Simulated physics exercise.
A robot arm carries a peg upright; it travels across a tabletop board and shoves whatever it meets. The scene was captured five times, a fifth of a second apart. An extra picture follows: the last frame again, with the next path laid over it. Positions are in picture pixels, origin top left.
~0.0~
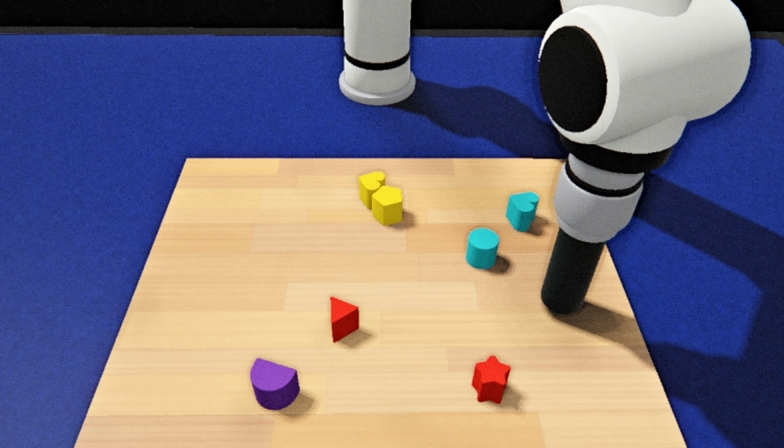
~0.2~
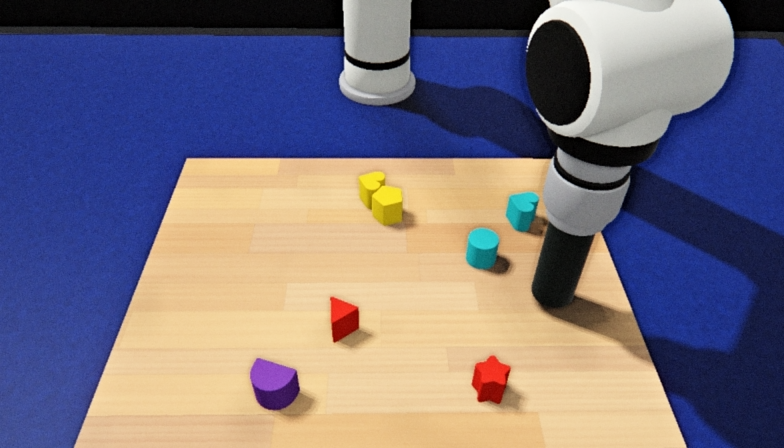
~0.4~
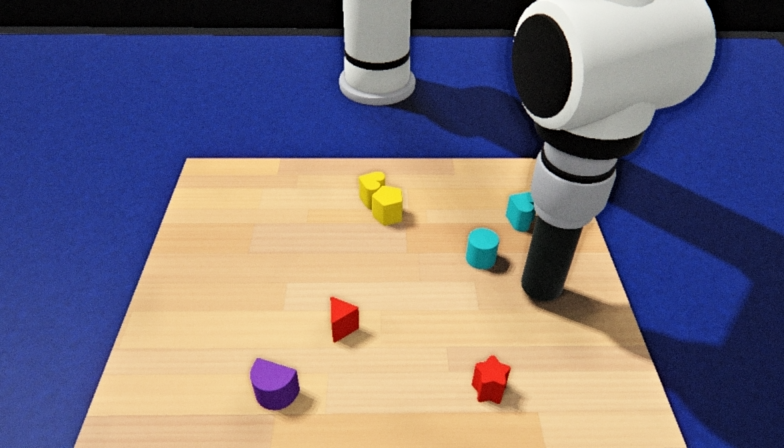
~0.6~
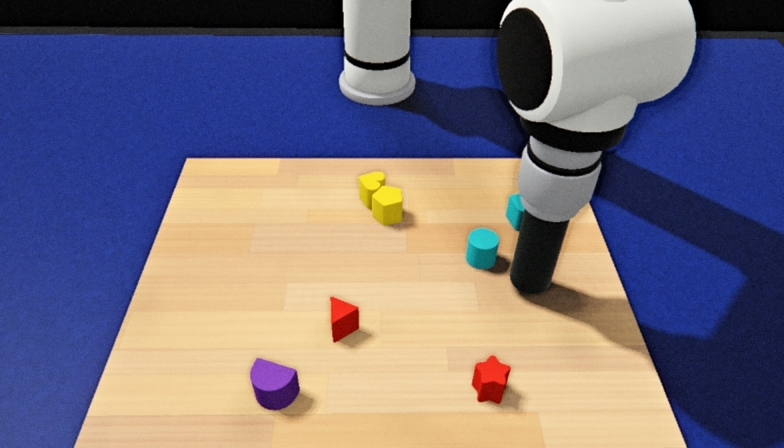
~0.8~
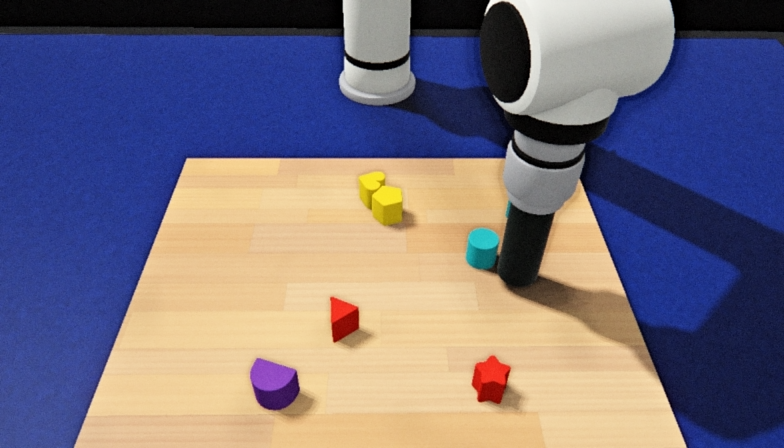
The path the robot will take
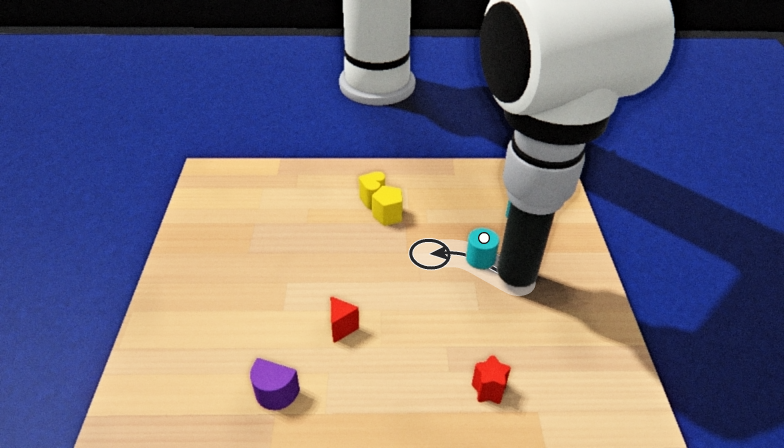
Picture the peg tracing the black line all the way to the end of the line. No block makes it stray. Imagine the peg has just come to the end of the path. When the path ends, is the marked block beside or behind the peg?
Yes, it checks out.
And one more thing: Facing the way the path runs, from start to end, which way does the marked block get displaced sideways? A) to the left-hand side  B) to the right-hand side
Choice B: To the right-hand side.
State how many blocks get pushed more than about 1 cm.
I think only one will be displaced.
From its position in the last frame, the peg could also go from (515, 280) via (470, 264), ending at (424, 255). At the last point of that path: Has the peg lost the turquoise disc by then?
I believe so.
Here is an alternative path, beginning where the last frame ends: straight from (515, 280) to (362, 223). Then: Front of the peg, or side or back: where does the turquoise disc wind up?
Once the path is finished, the turquoise disc lies beside or behind the peg.
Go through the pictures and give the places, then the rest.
In the first picture, peg tip at (561, 300); block tops, yellow five-sided block at (389, 195); turquoise disc at (484, 238).
In the second picture, peg at (551, 293); blocks unchanged.
In the third picture, peg at (541, 287); blocks unchanged.
In the fourth picture, peg at (529, 280); blocks unchanged.
In the fifth picture, peg at (517, 274); yellow five-sided block at (389, 195); turquoise disc at (484, 238).
Path on the board, from (515, 280) via (488, 265) and (460, 254), ending at (430, 254); the dot is on the turquoise disc.
On the path given first. One third of the way, peg at (488, 258); turquoise disc at (464, 226).
Two thirds of the way, peg at (461, 247); turquoise disc at (442, 213).
At the end, peg at (430, 247); yellow five-sided block in place; turquoise disc at (432, 210).
